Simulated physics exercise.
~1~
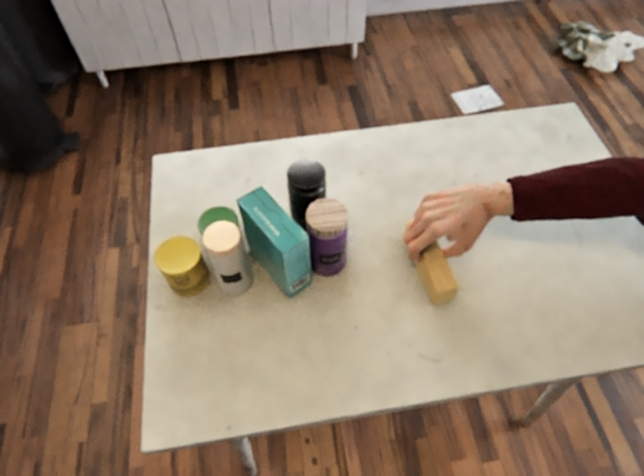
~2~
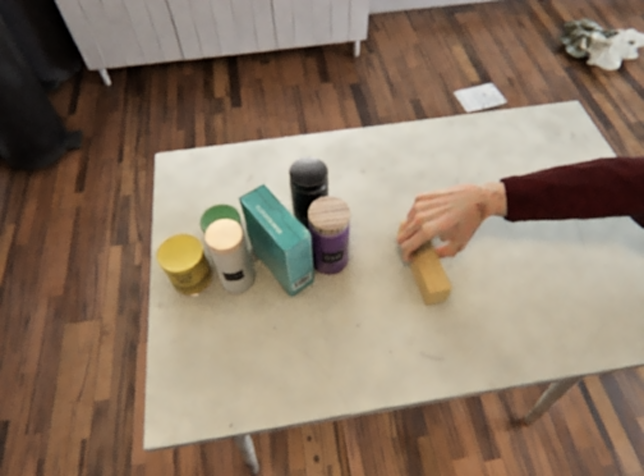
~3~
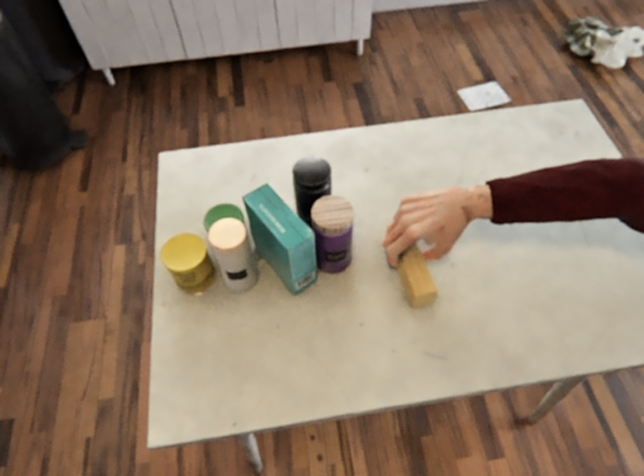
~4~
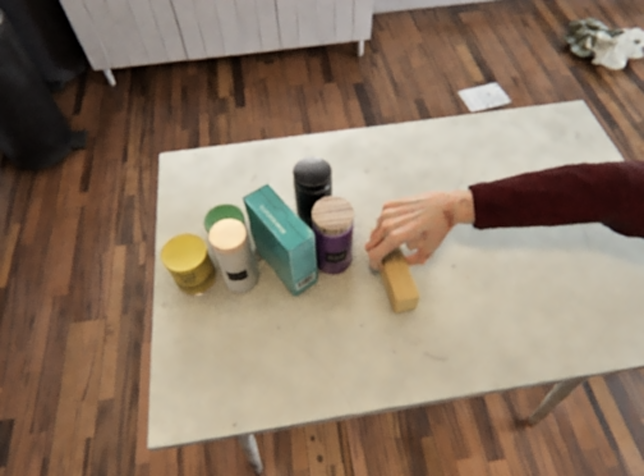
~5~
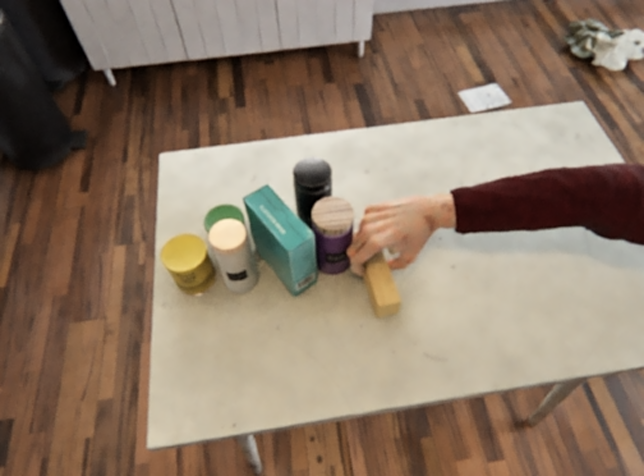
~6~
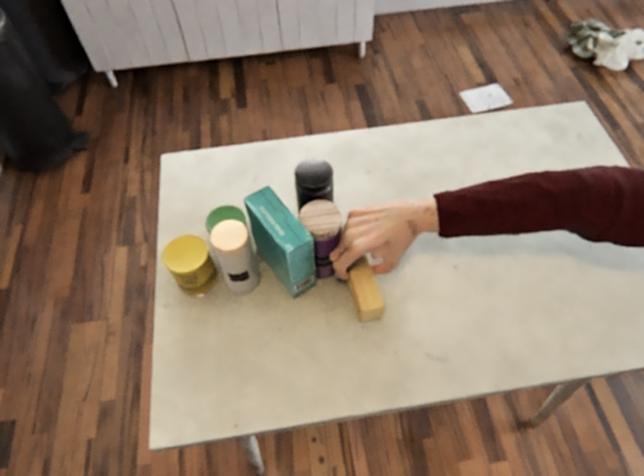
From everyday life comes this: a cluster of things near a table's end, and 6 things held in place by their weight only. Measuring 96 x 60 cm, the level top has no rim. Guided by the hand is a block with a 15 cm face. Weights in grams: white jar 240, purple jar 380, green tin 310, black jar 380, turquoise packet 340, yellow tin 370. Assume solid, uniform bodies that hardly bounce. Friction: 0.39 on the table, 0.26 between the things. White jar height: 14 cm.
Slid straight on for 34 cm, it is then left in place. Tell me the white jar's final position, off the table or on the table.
I expect it to be pushed off.
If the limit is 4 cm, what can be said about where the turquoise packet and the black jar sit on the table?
Turquoise packet: Is displaced. Black jar: Remains in place.
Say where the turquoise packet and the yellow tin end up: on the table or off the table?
Final state - turquoise packet: Inside the limits; yellow tin: Beyond the limits.
Then, 1.20 s past the last view, 30 cm of push; white jar shifted 13 cm near (161, 289); purple jar shifted 18 cm; turquoise packet shifted 16 cm.
Then, 1.90 s past the last view, 34 cm of push; white jar and yellow tin now off the table; turquoise packet shifted 20 cm; purple jar shifted 22 cm.
Finally, off the table, white jar and yellow tin; not toppled but over 4 cm from the start, purple jar and turquoise packet; the other 2 still in place (within 4 cm).
